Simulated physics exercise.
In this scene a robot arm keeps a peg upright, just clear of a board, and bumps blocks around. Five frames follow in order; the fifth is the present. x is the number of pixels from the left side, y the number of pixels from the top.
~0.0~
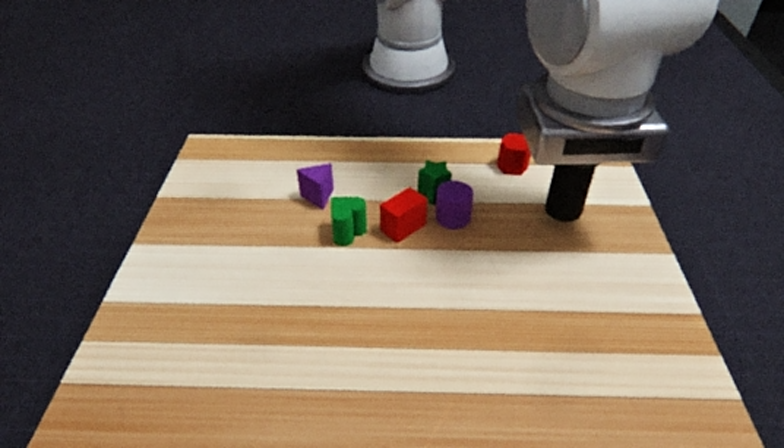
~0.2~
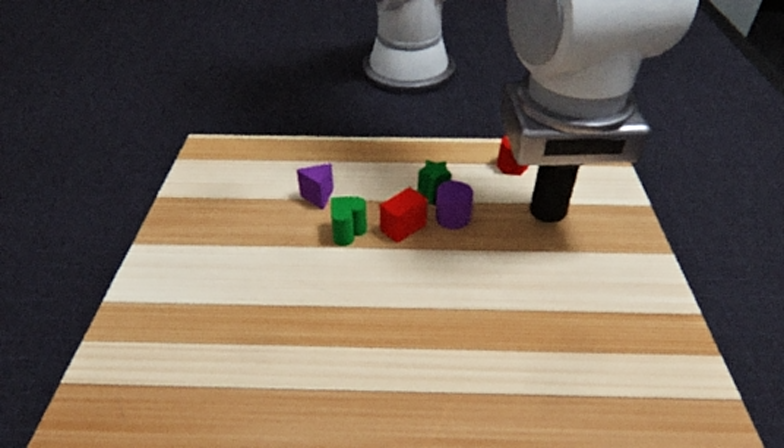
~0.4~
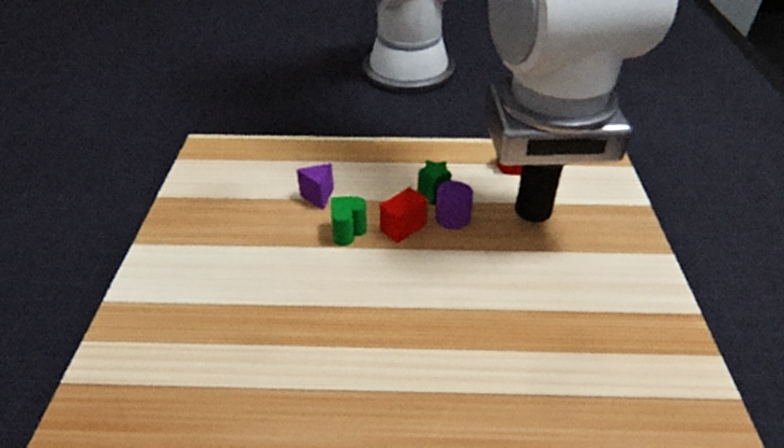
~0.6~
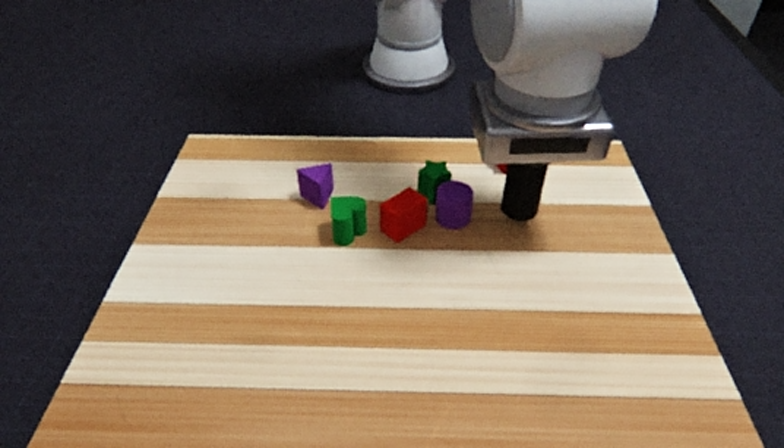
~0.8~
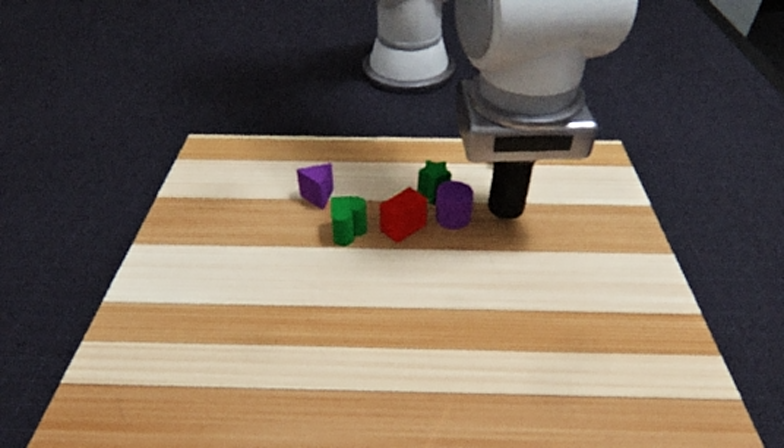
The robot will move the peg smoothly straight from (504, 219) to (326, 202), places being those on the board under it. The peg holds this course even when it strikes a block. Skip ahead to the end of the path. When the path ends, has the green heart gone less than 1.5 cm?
The answer is no.
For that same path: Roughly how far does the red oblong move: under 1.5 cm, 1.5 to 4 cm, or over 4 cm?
Displaced more than 4 cm.
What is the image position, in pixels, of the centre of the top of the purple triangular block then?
The middle of the upper face of the purple triangular block will lie at about (298, 168) in the picture.
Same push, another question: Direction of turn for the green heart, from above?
The green heart rotates clockwise.
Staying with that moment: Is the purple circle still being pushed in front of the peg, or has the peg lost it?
Expect to find it next to or behind the peg.
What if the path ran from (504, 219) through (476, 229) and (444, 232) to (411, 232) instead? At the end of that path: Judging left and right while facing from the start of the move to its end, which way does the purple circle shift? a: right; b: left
Answer: A.
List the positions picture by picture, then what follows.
The first frame shows tip of the peg (563, 210), middles of tops, purple triangular block (316, 172), green heart (346, 206), red oblong (404, 201), purple circle (455, 191).
The second frame shows peg (548, 211), nothing pushed.
The third frame shows peg (533, 211), nothing pushed.
The fourth frame shows peg (519, 209), nothing pushed.
The fifth frame shows peg (506, 208), purple triangular block (316, 172), green heart (346, 206), red oblong (404, 201), purple circle (455, 191).
On the path given first. One third of the way, peg (443, 201); green heart (335, 207), turned 20° clockwise; red oblong (378, 210); purple circle (410, 195).
Two thirds of the way, peg (383, 195); green heart (325, 210), turned 35° clockwise; red oblong (353, 228), turned 20° anticlockwise; purple circle (360, 200).
At the end, peg (324, 190); purple triangular block (298, 168), turned 15° clockwise; green heart (318, 216), turned 60° clockwise; red oblong (353, 230), turned 20° anticlockwise; purple circle (346, 201).
